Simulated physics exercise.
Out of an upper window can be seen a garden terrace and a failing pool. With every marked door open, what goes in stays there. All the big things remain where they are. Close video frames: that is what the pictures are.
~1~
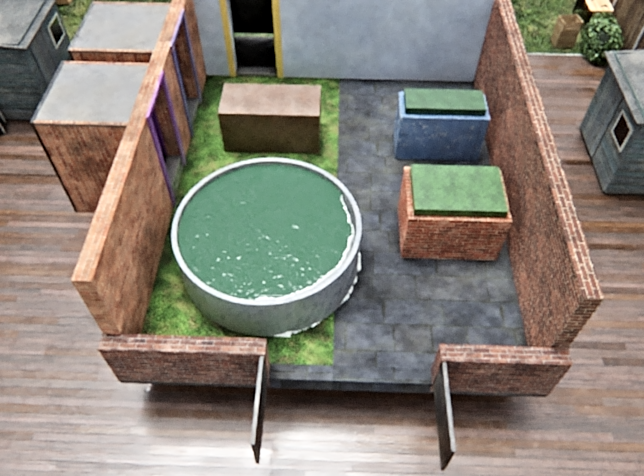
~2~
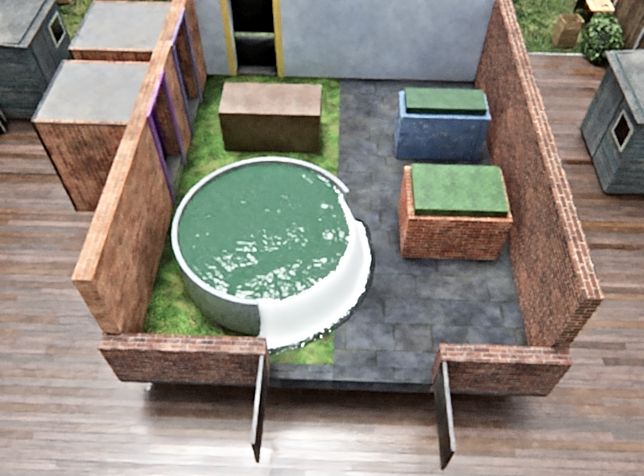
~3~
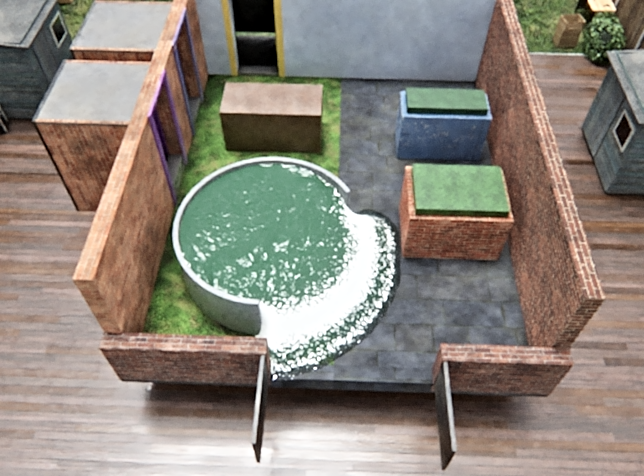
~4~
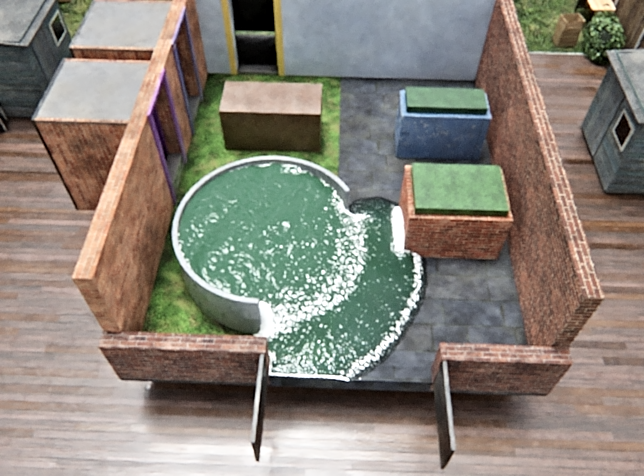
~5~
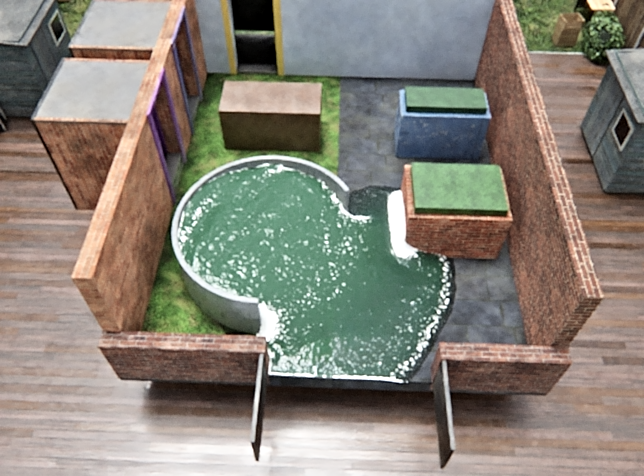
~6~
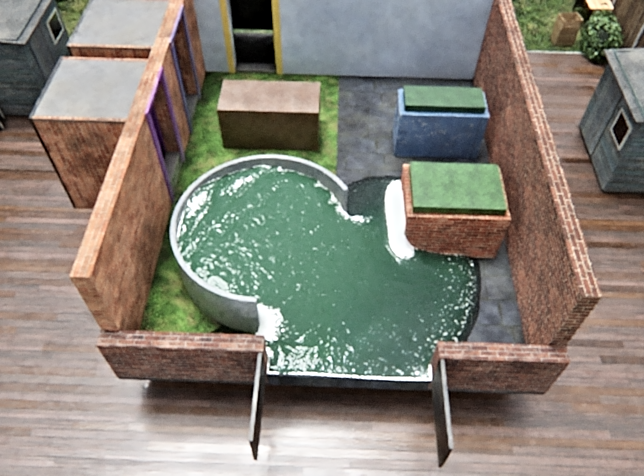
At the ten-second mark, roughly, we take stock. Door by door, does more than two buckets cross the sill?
My prediction: Yellow door: Does not overshoot; blue door: Does not overshoot; purple door: Does not overshoot.
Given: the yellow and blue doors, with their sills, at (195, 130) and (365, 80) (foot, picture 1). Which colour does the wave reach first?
That's the one in blue.
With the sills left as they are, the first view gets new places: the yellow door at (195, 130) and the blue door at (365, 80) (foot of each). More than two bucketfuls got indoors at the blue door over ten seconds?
Result: Blue door remains below.
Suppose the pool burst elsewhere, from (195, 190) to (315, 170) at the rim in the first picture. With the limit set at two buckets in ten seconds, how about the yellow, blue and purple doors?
Well, the yellow door gets past it, then the blue door gets past it, and the purple door gets past it.
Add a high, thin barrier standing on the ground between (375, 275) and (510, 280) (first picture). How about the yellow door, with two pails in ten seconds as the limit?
Well, the yellow door simply comes in short.
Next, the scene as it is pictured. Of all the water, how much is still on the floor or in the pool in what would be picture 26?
Around 70 in a hundred.
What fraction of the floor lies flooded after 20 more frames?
It comes out near 70 percent.
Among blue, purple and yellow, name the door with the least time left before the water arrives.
The one in yellow.
A moment on, water covers 40 % of the floor; the yellow door not reached, the blue door not reached, the purple door not reached.
Next, water covers 60 % of the floor; the yellow door not reached, the blue door not reached, the purple door not reached.
Then, water covers 70 % of the floor; the yellow door not reached, the blue door not reached, the purple door not reached.
Later, water covers 90 % of the floor; the yellow door wet at the sill, nothing in, the blue door not reached, the purple door not reached.
In the end, water covers 100 % of the floor; the yellow door wet at the sill, nothing in, the blue door wet at the sill, nothing in, the purple door wet at the sill, nothing in.
